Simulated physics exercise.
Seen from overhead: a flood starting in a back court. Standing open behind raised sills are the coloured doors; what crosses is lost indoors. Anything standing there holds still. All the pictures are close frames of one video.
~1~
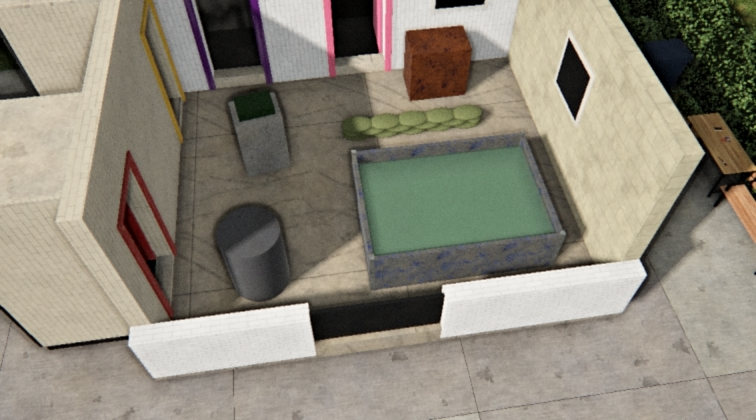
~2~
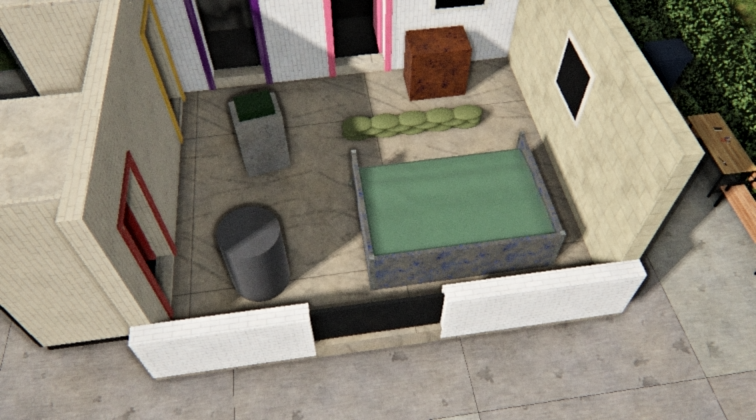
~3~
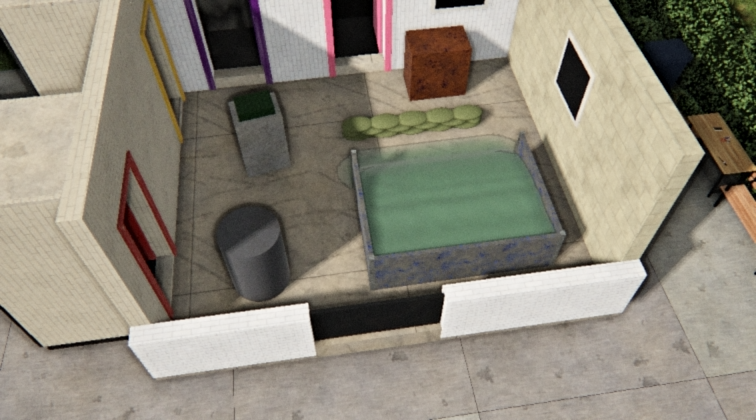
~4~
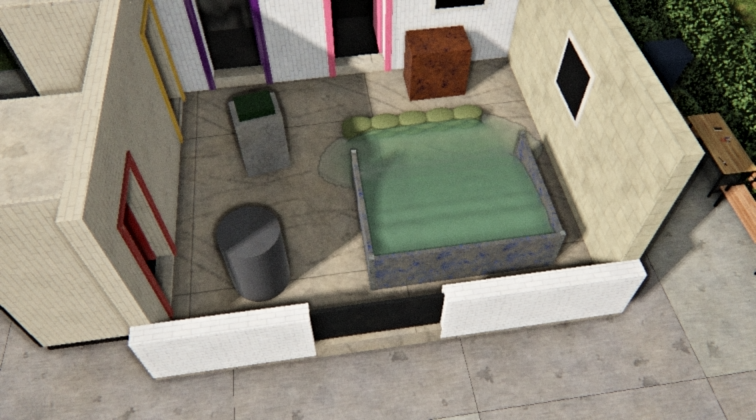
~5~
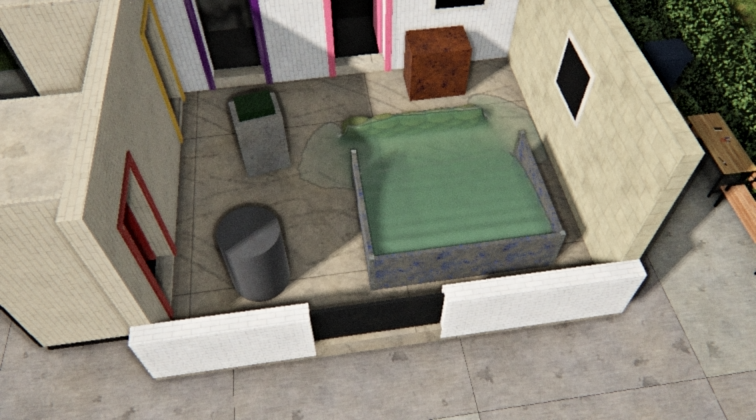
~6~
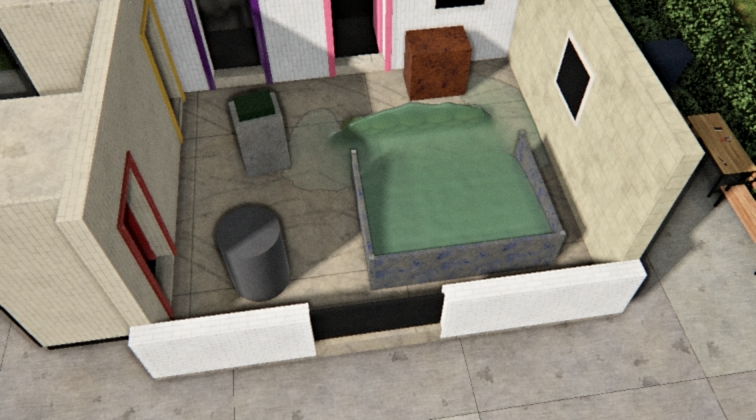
At first, green water lies still in an open tank in a walled back court, near a grey cylinder and a rusty box. The tank's far side disappears, and water pours out through the gap, spreading across the paving and washing over the row of rounded green shrubs behind it.
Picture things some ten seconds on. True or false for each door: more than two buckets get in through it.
The red door: True; the pink door: False; the yellow door: True; the purple door: False.
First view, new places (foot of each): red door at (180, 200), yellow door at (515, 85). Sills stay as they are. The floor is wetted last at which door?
That's the one in red.
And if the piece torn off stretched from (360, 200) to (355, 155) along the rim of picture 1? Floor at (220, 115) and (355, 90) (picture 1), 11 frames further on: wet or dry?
In the order asked: Inundated, then unwetted.
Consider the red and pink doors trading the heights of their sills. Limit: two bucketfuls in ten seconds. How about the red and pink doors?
Okay, so red door ends up short and pink door ends up over.
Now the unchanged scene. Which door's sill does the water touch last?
It's the red door.
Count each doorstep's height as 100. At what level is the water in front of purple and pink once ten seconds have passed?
The first is near 60 per cent, the second near 30 per cent.
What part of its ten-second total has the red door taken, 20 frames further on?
That share would be near 10 %.
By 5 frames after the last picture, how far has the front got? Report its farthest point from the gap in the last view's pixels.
The wet point farthest out is around (245, 90).
A moment on, water covers 40 % of the floor; the red door not reached, the pink door not reached, the yellow door not reached, the purple door not reached.
Next, water covers 60 % of the floor; the red door not reached, the pink door wet at the sill, nothing in, the yellow door wet at the sill, nothing in, the purple door wet at the sill, nothing in.
Then, water covers 80 % of the floor; the red door over two buckets in, the pink door wet at the sill, nothing in, the yellow door over two buckets in, the purple door wet at the sill, nothing in.
Later, water covers 95 % of the floor; the red door over two buckets in, the pink door wet at the sill, nothing in, the yellow door far over two buckets in, the purple door wet at the sill, nothing in.
In the end, water covers 95 % of the floor; the red door far over two buckets in, the pink door wet at the sill, nothing in, the yellow door far over two buckets in, the purple door wet at the sill, nothing in.
